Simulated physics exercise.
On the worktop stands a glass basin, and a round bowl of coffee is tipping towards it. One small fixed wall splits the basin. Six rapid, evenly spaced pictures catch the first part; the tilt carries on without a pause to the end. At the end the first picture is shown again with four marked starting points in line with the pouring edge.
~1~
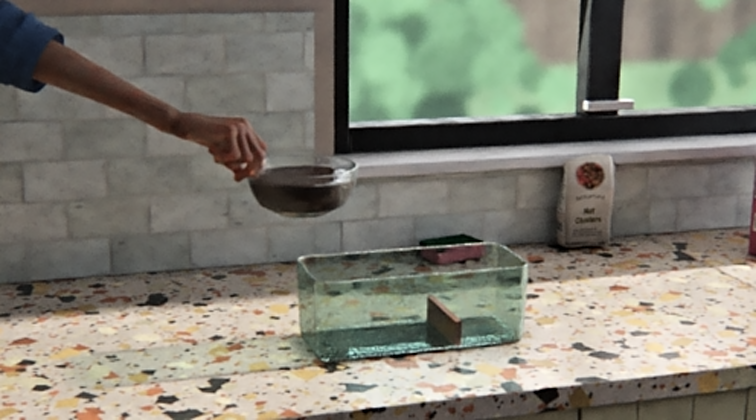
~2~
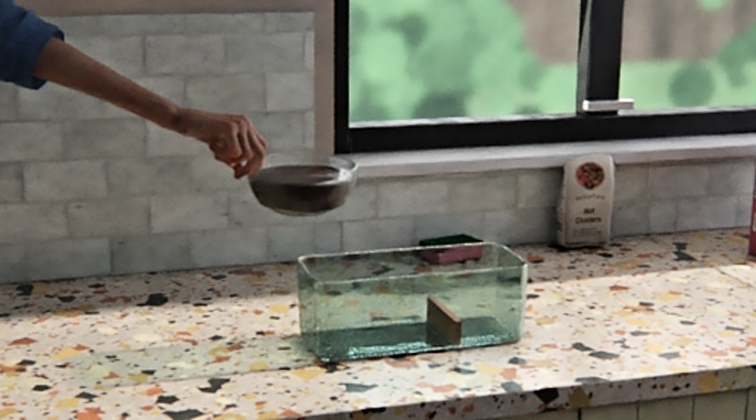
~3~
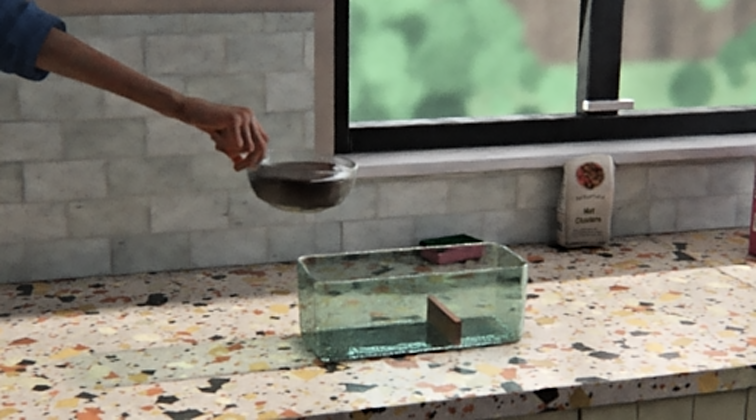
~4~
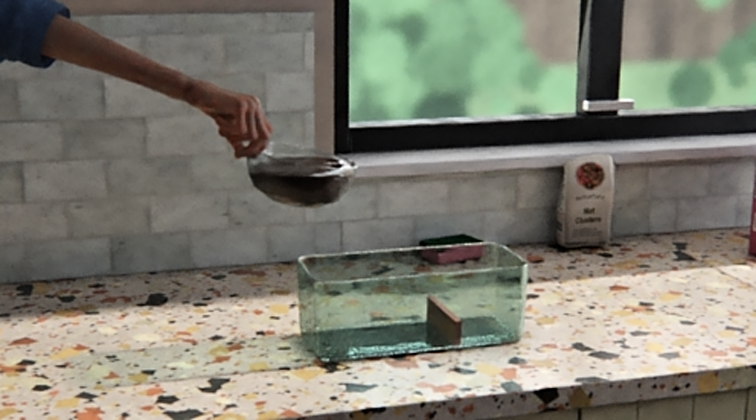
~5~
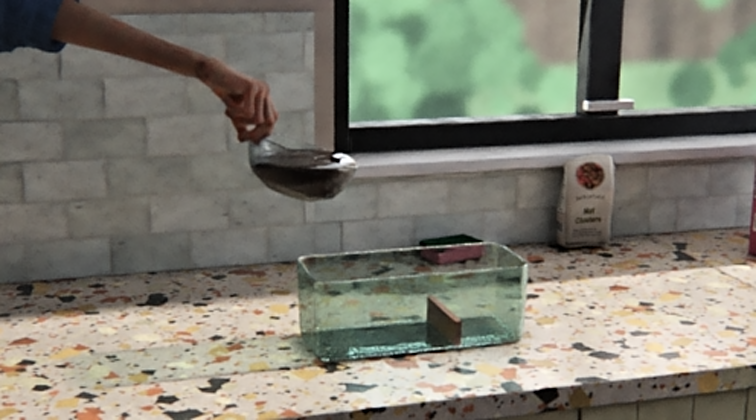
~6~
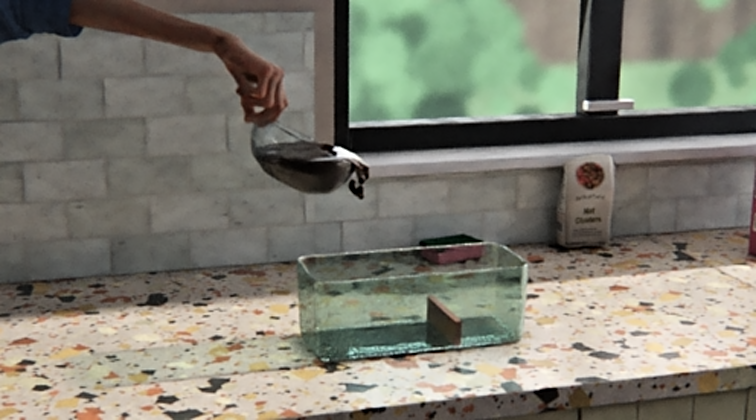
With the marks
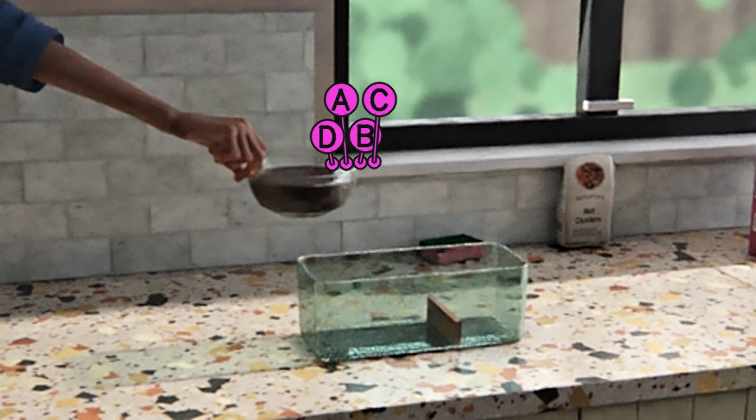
A hand held a clear round bowl of dark coffee above a glass basin on a speckled worktop, then gradually tilted it to the right until some coffee slipped over the lip.
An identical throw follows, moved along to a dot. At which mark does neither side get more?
C works best here.
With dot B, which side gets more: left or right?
More ends on the left.
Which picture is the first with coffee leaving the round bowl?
In picture 5.
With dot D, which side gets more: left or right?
More ends on the left.
On the marked copy, A at (346, 163); B at (360, 162); C at (374, 161); D at (332, 163).
With A, about 93 % ends left of the wall and 6 % right of it.
With B, about 78 % ends left of the wall and 20 % right of it.
With C, about 48 % ends left of the wall and 51 % right of it.
With D, about 88 % ends left of the wall and 11 % right of it.
